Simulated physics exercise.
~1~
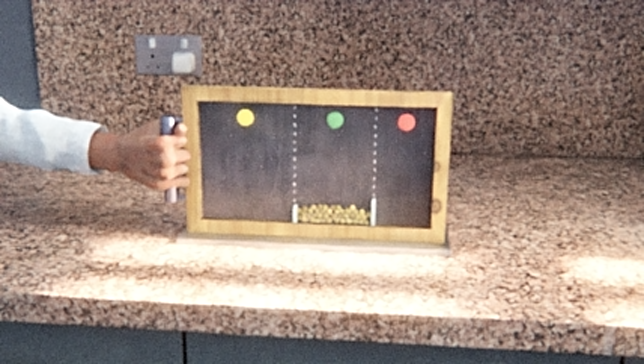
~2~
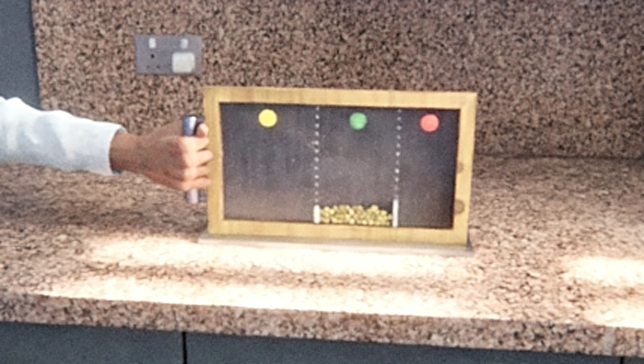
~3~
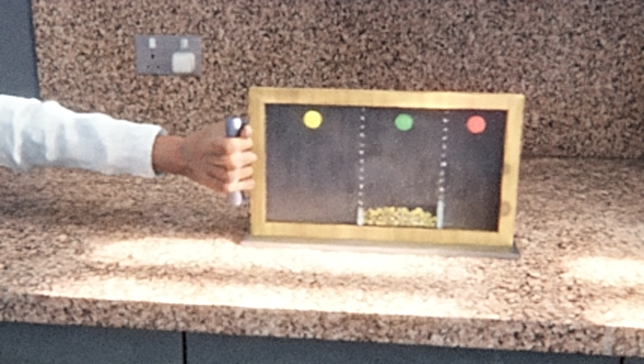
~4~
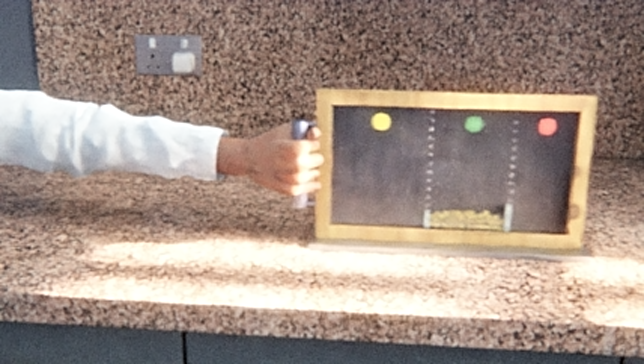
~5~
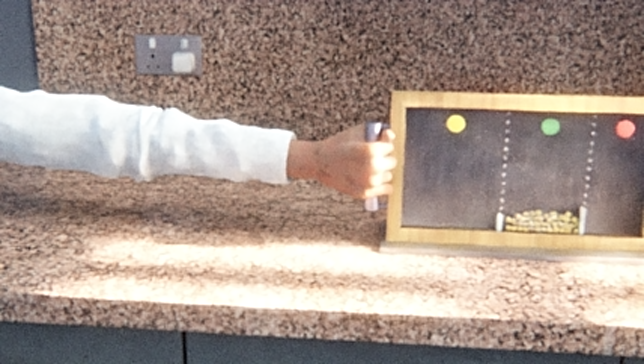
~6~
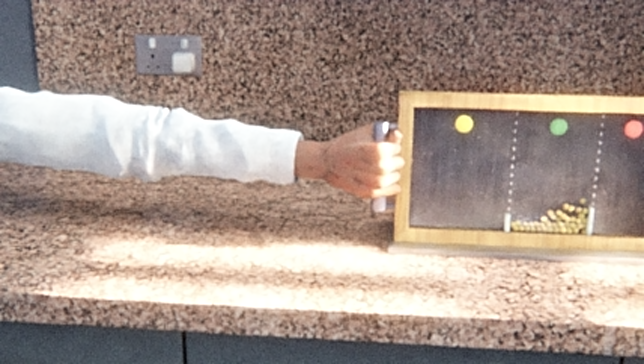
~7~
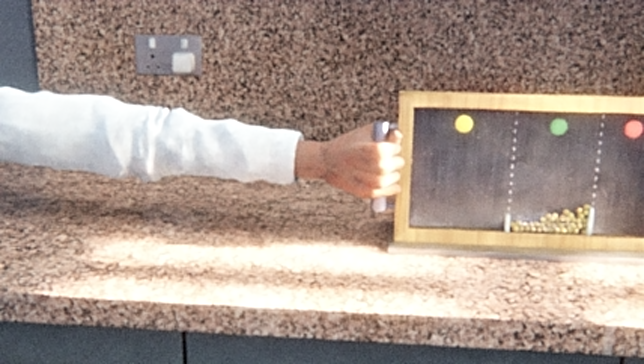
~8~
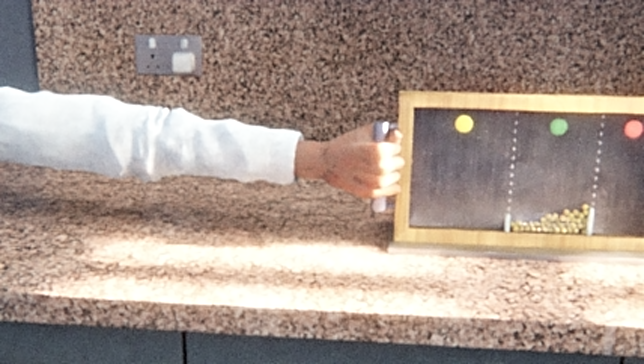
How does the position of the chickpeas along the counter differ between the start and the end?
At the start the chickpeas are near the middle of the view, and at the end they are well to the right along the counter, still in the green strip of the tray.
